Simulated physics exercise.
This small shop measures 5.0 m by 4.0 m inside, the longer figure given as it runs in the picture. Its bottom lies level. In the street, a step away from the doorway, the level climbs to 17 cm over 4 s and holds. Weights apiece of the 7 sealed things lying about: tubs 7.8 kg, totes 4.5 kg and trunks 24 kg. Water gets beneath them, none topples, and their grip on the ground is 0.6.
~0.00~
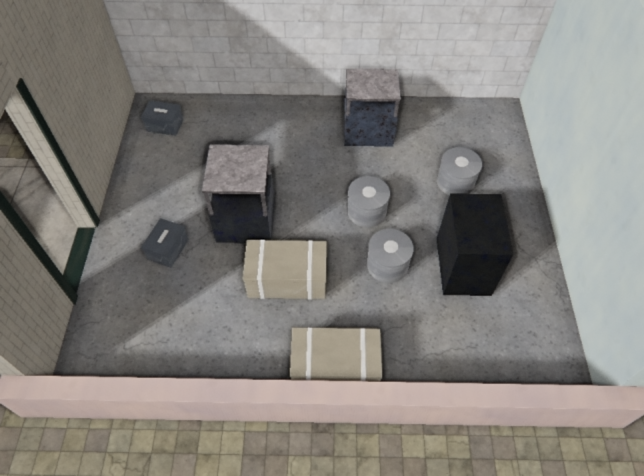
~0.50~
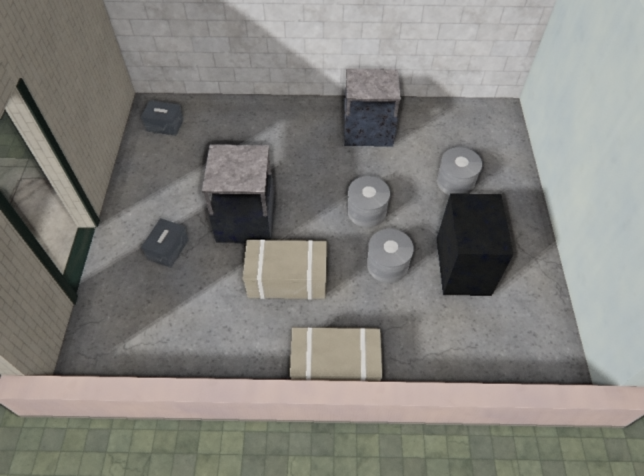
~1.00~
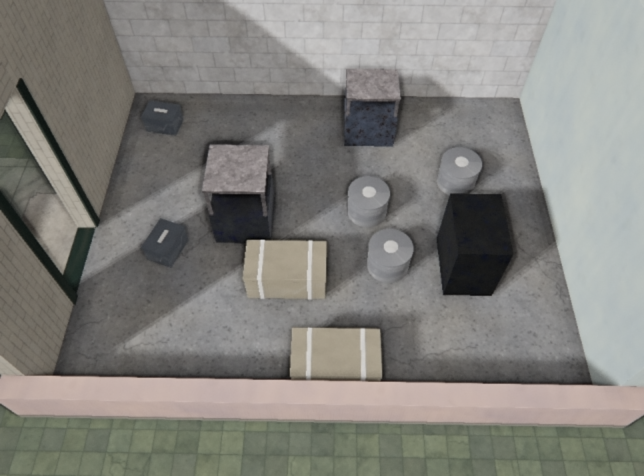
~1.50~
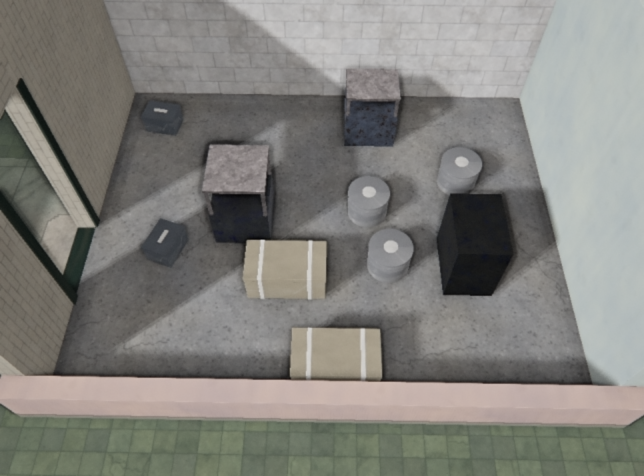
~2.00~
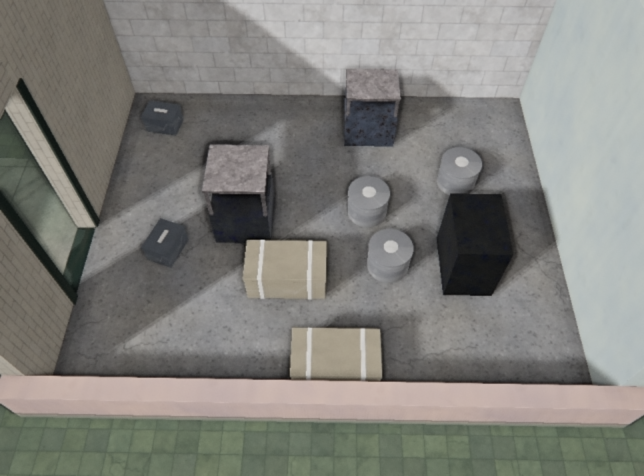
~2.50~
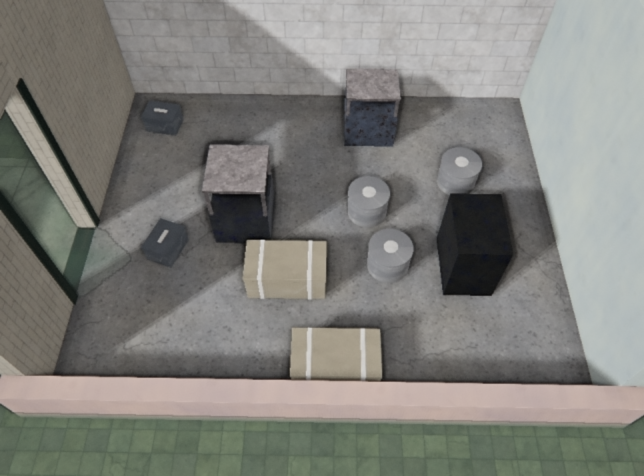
At first, boxes, blocks and grey drums stand on a dry grey floor between walls, beside pale yellowish paving in the foreground. Then the paving turns green as water covers it, and greenish water rises outside the opening at left. Finally a thin, clear patch spreads just inside, while every object stays still.
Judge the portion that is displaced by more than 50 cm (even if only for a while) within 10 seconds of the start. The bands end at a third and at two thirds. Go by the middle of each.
Share: Less than a third.
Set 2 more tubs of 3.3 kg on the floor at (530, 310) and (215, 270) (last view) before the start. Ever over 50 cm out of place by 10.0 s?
In turn: Less, past it.
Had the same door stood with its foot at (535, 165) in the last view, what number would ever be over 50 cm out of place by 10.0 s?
In that case 2 of them.
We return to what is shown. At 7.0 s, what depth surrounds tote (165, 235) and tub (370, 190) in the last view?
About 8 and 1 cm.
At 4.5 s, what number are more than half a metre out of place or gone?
I count 0.
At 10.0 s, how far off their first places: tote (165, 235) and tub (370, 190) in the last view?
In that order: 80 cm, 0 cm.
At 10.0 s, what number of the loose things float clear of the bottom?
I count 1.
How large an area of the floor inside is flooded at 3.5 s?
About 1.5 m2.
After 3.5 s 0 of 7 are over 50 cm from their spots; 0 afloat.
After 4.5 s 0 of 7 are over 50 cm from their spots; 0 afloat.
After 7.0 s 1 of 7 are over 50 cm from their spots; 1 afloat.
After 10.0 s 1 of 7 are over 50 cm from their spots, and 1 have been at some point; 1 afloat.
